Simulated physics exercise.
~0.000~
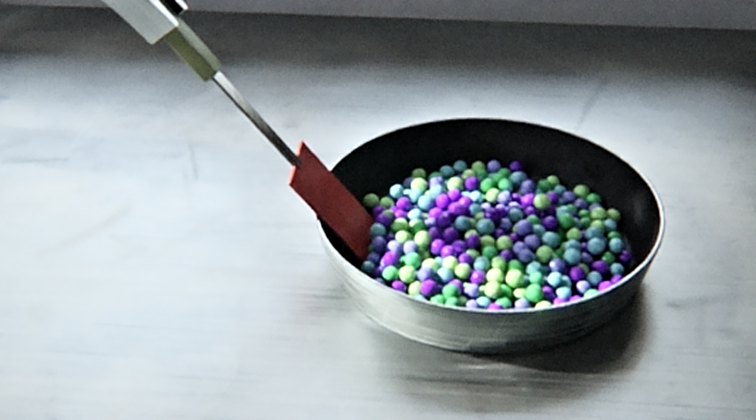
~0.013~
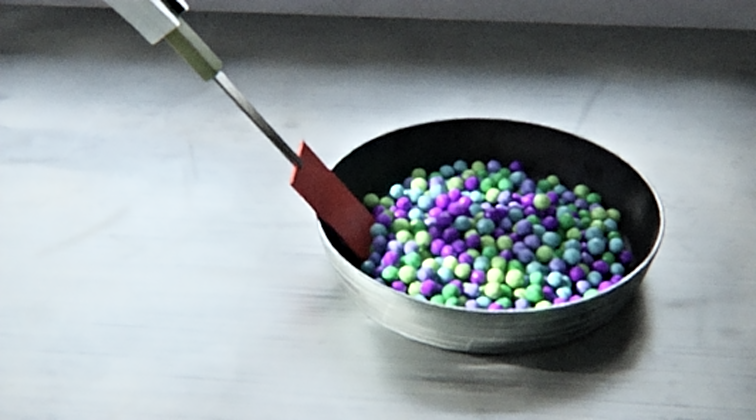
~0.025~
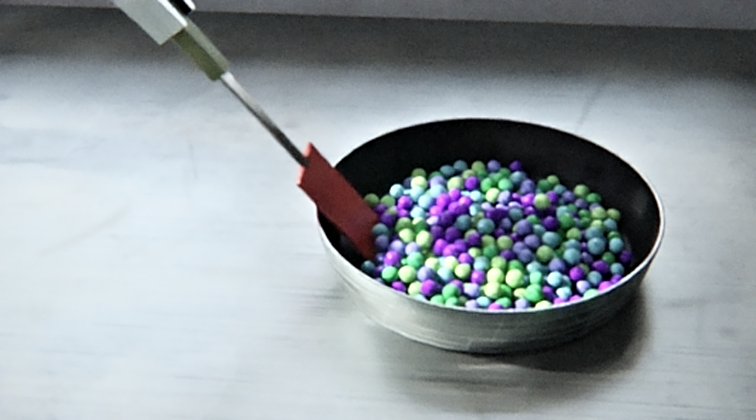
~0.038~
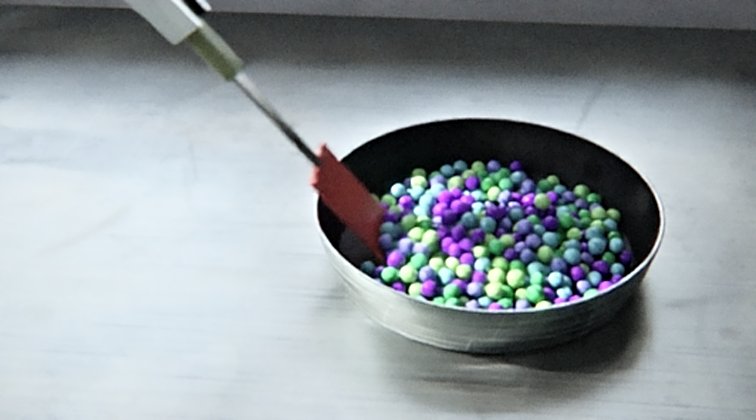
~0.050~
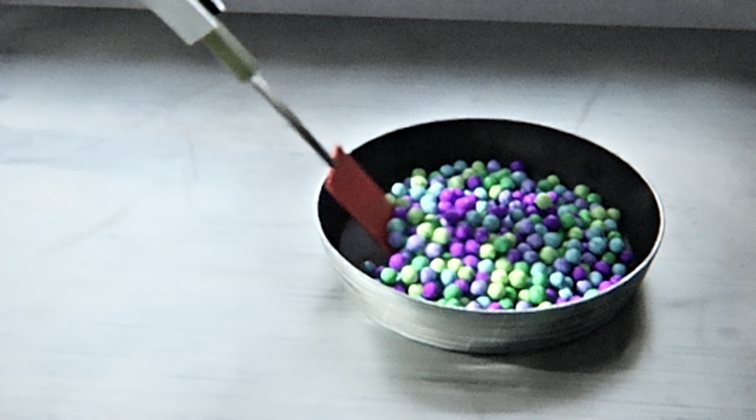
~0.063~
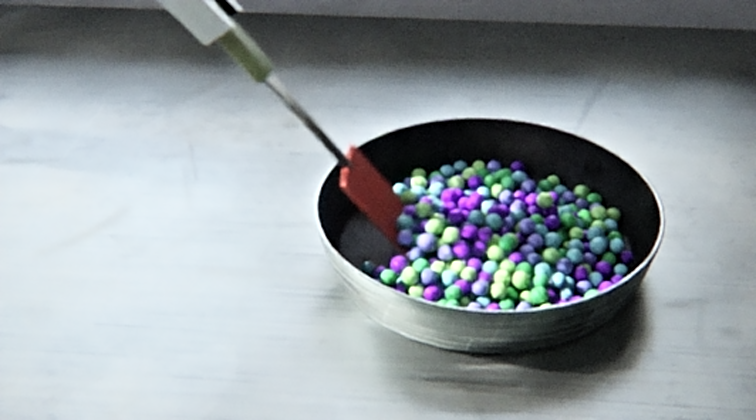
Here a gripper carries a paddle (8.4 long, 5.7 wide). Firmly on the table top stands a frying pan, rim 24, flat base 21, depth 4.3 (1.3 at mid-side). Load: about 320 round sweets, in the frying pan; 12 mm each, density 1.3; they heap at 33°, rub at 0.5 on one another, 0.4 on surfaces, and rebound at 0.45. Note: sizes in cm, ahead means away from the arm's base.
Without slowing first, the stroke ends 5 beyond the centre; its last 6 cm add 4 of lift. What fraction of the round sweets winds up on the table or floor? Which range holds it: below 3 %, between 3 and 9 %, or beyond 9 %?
The range between 3 and 9 %.
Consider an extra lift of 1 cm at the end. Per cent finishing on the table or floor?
Roughly 0 percent of it.
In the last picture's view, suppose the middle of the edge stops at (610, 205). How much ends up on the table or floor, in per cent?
Something close to 10 in a hundred.
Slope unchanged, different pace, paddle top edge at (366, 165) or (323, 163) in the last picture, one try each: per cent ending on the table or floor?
I'd estimate close to 10 and 0 in a hundred.
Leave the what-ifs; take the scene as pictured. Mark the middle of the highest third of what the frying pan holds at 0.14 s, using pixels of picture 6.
About pixel (523, 229).
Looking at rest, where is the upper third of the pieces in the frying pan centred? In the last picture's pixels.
It is centred near (576, 243).
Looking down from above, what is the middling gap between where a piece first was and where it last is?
I'd estimate close to 2 centimetres.
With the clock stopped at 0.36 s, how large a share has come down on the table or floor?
Share at that moment: About 4 %.
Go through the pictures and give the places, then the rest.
In the first frame, paddle top edge at (295, 162), sloping 52°; upper third of the load around (482, 231), from x 365 to 625, top at y 170; 321 in the frying pan.
In the second frame, paddle top edge at (297, 162), sloping 52°; upper third of the load around (482, 231), from x 365 to 625, top at y 170.
In the third frame, paddle top edge at (303, 162), sloping 52°; upper third of the load around (475, 233), from x 365 to 625, top at y 170.
In the fourth frame, paddle top edge at (316, 163), sloping 52°; upper third of the load around (478, 233), from x 365 to 625, top at y 170.
In the fifth frame, paddle top edge at (331, 163), sloping 52°; upper third of the load around (482, 233), from x 365 to 625, top at y 170.
In the sixth frame, paddle top edge at (346, 164), sloping 52°; upper third of the load around (481, 233), from x 365 to 625, top at y 165; 321 in the frying pan.
After 0.10 s, sloping 52°, highest piece 5 above the table; 321 in the frying pan.
After 0.14 s, sloping 52°, highest piece 7 above the table; 321 in the frying pan.
After 0.36 s, sloping 52°, highest piece 5 above the table; 304 in the frying pan, 15 on the table or floor, 2 on the blade or in flight.
After 1.41 s, sloping 52°, highest piece 4 above the table; 304 in the frying pan, 17 on the table or floor.
At rest, 304 in the frying pan, 17 on the table or floor. That is 5 % on the table or floor.
